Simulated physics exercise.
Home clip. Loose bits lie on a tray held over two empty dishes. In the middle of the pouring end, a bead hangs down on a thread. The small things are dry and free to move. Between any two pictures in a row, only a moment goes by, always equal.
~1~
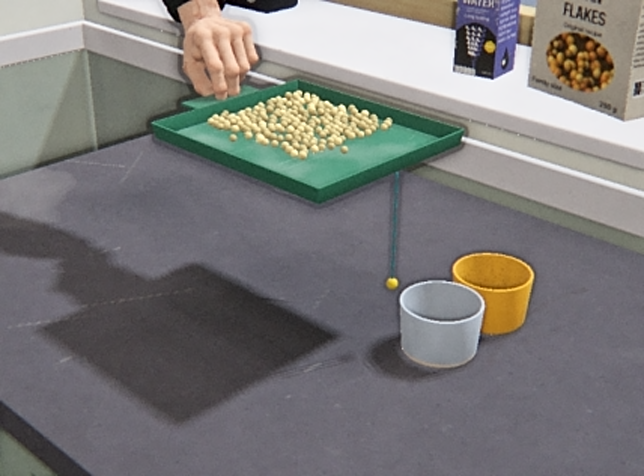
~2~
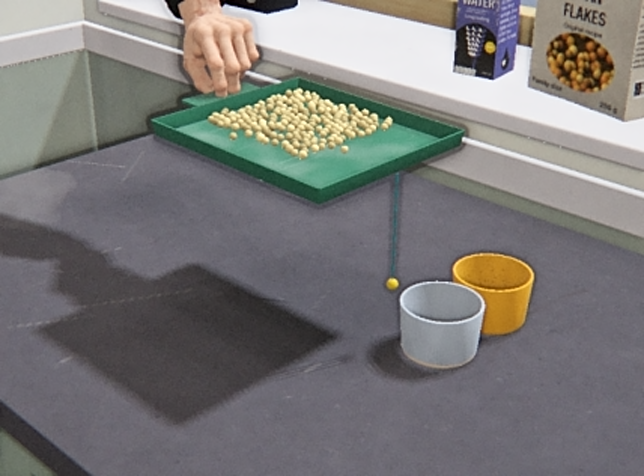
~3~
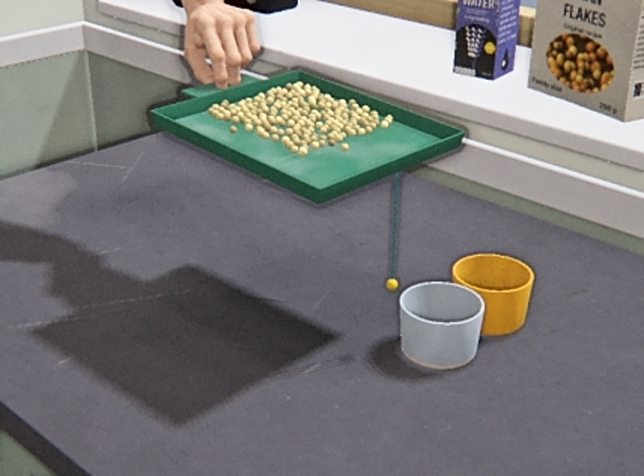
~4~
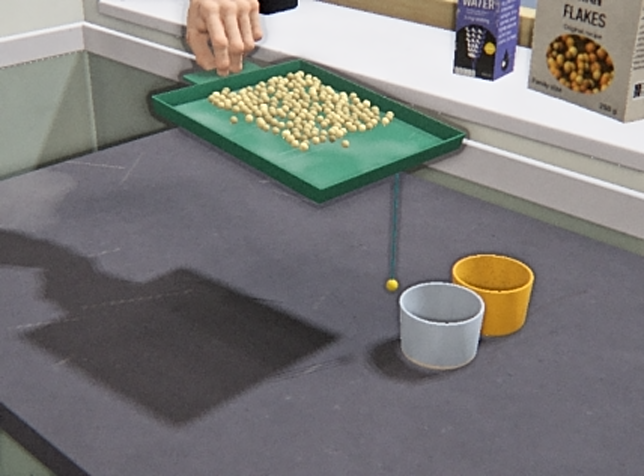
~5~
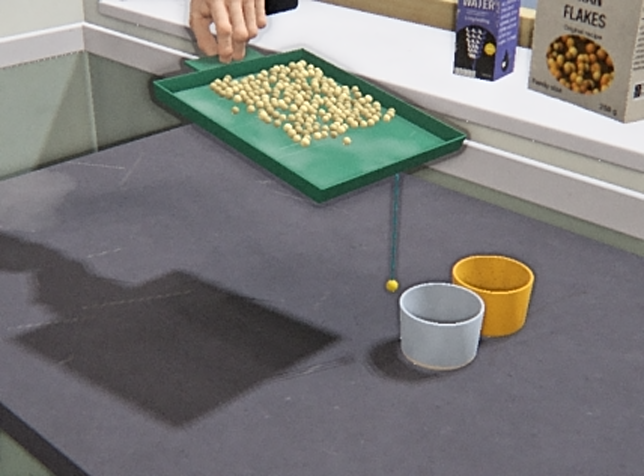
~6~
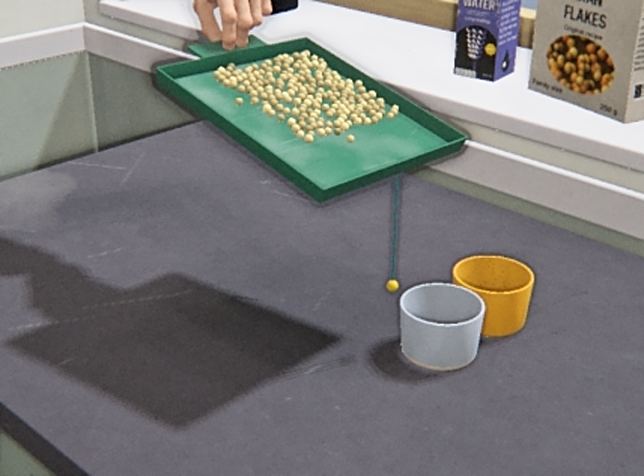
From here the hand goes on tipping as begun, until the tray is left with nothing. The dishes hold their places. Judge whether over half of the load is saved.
The dishes are left with the main part.
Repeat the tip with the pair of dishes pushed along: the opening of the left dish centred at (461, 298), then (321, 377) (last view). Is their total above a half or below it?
In the first position past half, in the second shy of half.
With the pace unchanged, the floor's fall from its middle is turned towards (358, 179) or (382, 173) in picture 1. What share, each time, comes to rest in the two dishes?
0 % and 40 %.
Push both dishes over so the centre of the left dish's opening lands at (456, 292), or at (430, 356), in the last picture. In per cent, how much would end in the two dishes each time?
It would be roughly 60 per cent, followed by roughly 20 per cent.
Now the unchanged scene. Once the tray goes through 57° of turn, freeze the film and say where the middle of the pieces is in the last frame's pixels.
I'd put the middle close to (422, 146).
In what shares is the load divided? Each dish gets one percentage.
I'd say the left dish holds some 40 % and the right dish some 30 %.
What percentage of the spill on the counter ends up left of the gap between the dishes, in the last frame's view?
Reading: Around 50 %.
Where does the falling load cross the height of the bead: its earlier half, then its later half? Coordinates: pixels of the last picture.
Earlier half at (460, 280), later half at (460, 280).
Soon after the last picture, tray tipped steeply; nearly all on the tray; a stray few in the left dish; a stray few in the right dish; a stray few outside both; a small part in the air.
A little later, tray tipped right over; most on the tray; a small part in the left dish; a small part in the right dish; a stray few outside both; a stray few in the air.
Later still, tray tipped past a quarter turn; about half in the left dish; about a third in the right dish; about a quarter outside both.
At rest, tray tipped past a quarter turn; about half in the left dish; about a third in the right dish; about a quarter outside both.
